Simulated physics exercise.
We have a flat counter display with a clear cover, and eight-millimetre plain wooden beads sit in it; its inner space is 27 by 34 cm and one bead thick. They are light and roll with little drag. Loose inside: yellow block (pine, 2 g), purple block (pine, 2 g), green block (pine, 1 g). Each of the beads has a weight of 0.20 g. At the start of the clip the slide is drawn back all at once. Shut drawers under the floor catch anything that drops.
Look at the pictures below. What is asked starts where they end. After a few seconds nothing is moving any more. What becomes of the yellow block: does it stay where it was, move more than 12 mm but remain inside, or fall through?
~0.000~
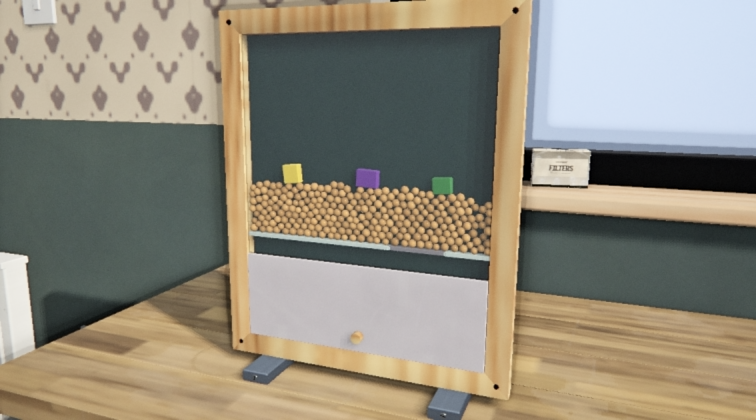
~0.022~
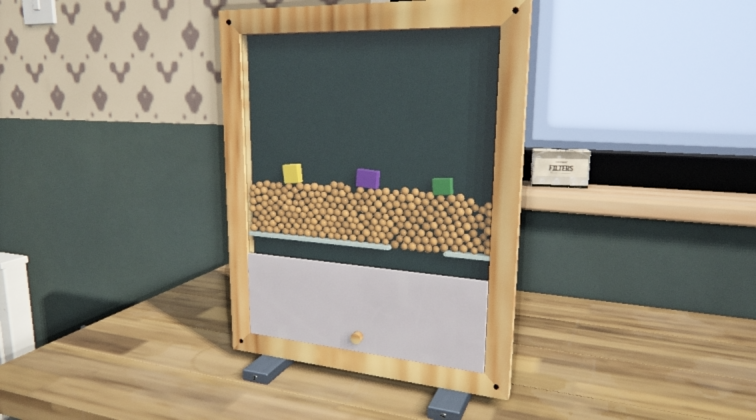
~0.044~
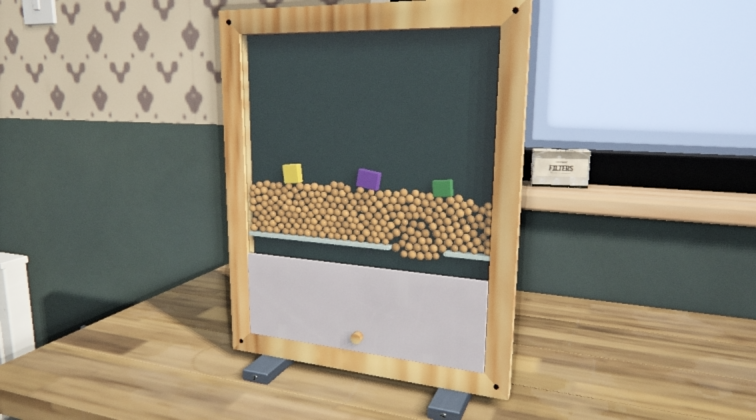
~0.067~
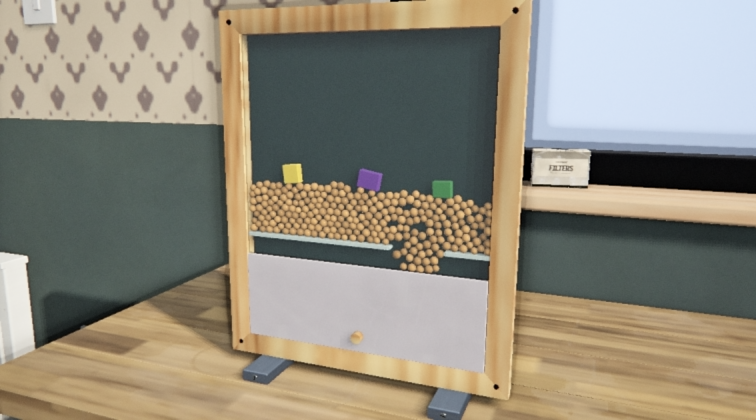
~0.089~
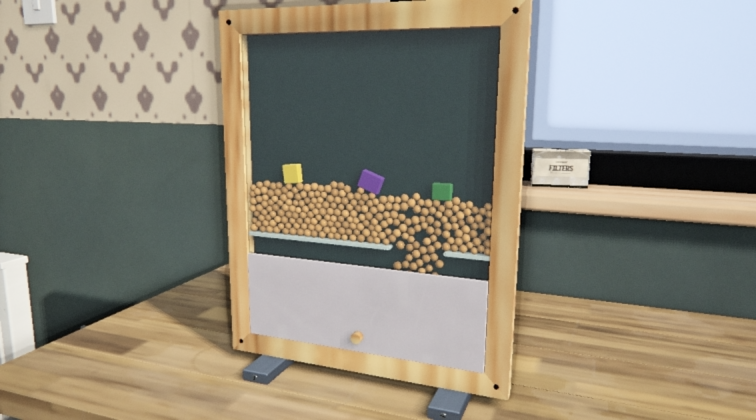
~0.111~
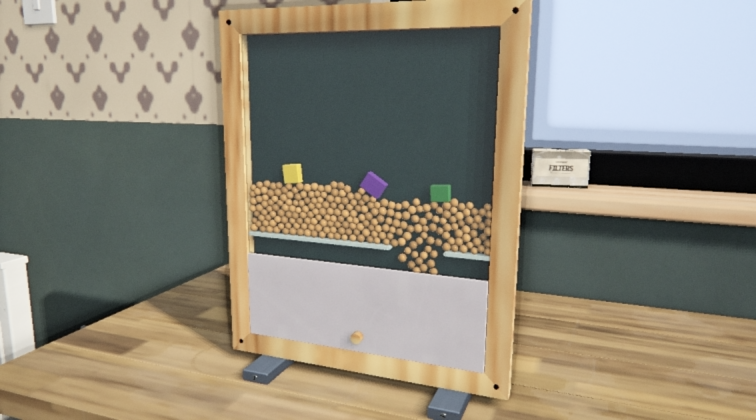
It stays where it was.
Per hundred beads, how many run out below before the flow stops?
50 per cent, roughly.
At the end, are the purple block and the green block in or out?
Purple block gone, green block gone.
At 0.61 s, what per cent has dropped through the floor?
About 40 %.
By 0.26 s, 30 % are out; yellow block moved 0.0 cm tilted 6°; purple block moved 7.1 cm tilted 65°; green block moved 7.3 cm tilted 31°.
By 0.61 s, 40 % are out; yellow block moved 0.0 cm tilted 6°; purple block below the floor; green block below the floor.
By 1.31 s, 50 % are out; yellow block moved 0.0 cm tilted 6°; purple block below the floor; green block below the floor.
Settled by 1.5 s, 50 % are out; yellow block moved 0.0 cm tilted 6°; purple block below the floor; green block below the floor.
